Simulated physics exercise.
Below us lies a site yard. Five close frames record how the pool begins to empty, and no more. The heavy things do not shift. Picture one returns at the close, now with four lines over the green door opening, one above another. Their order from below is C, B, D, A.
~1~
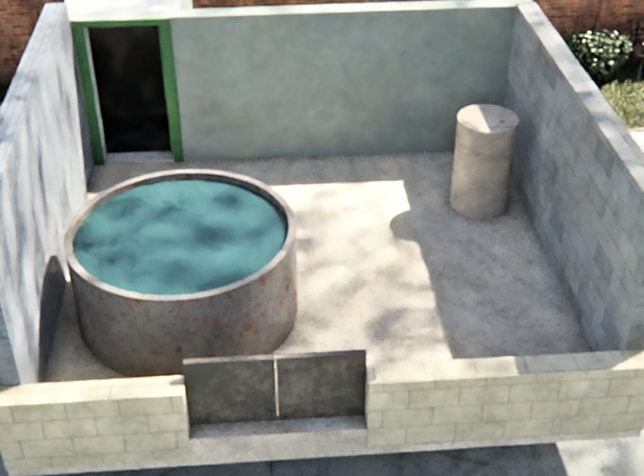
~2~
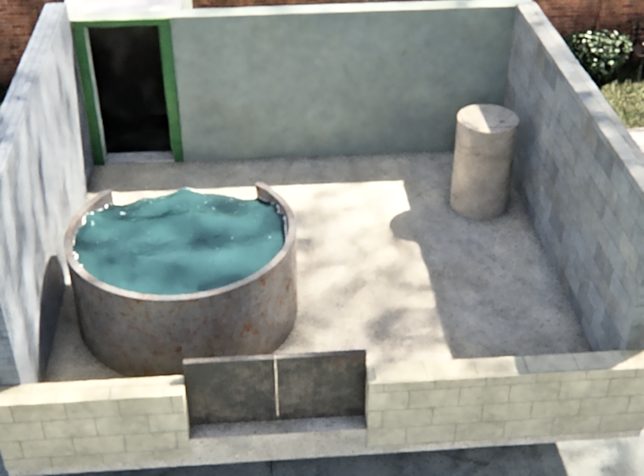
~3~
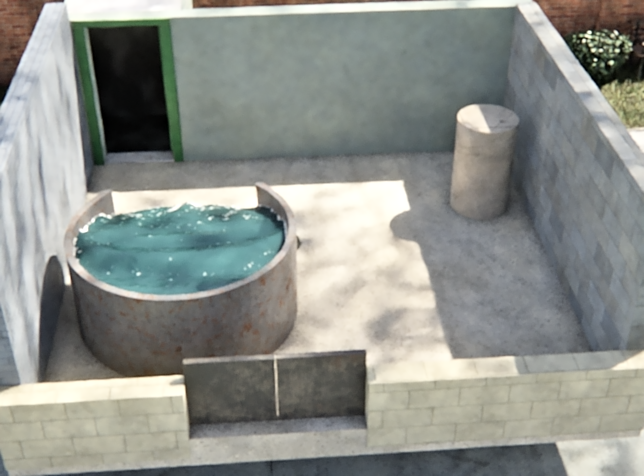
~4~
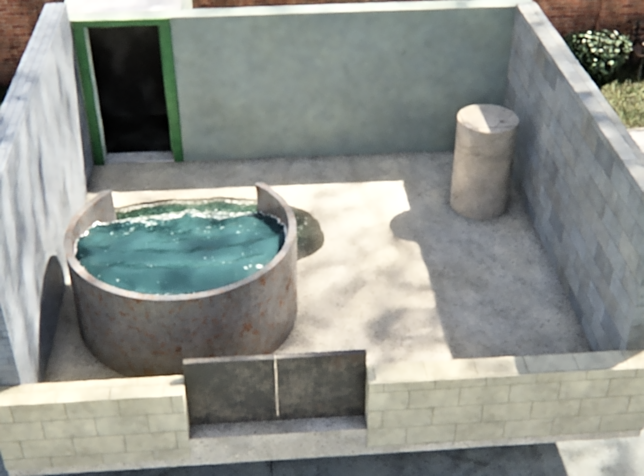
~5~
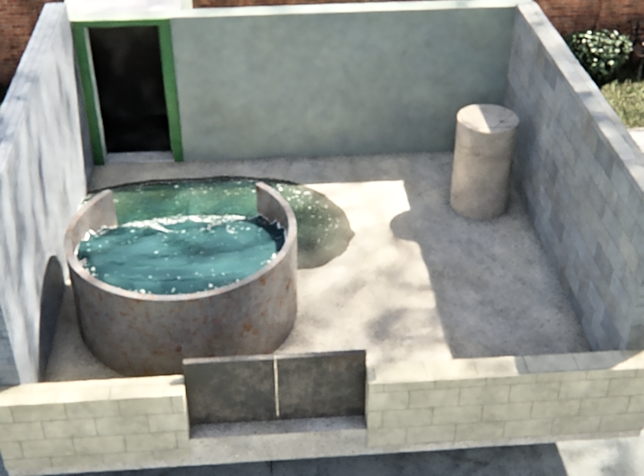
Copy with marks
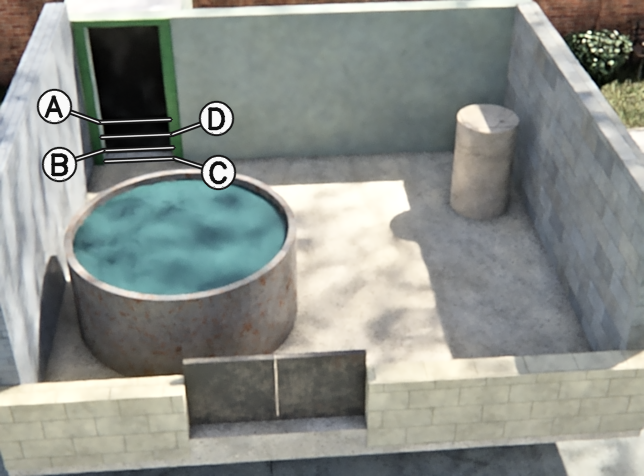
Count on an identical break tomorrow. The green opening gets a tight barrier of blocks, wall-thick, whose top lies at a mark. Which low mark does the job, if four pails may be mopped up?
A is the one.
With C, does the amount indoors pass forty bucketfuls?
Yes, clearly.
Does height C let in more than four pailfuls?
Yes, it does.
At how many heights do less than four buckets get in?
One.
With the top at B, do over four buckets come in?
Yes, it does.
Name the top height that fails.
Height D.
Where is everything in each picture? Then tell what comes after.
In the first frame, water in the pool at rest, its middle at (182, 235); foot of the green doorway at (140, 163); shut gate at (276, 366).
In the second frame, water covers 2 % of the ground, its front hidden from here.
In the third frame, water covers 7 % of the ground, its front hidden from here.
In the fourth frame, 14 % of the ground under water, visible out to (308, 246).
In the fifth frame, 23 % of the ground under water, visible out to (341, 224).
In white, A at (134, 120); B at (138, 149); C at (139, 159); D at (136, 135); from the bottom up C, B, D, A.
For height A, a splash gets over, under a bucket.
For height B, dozens of bucketfuls pour in.
For height C, dozens of bucketfuls pour in.
For height D, about 11 bucketfuls get in.
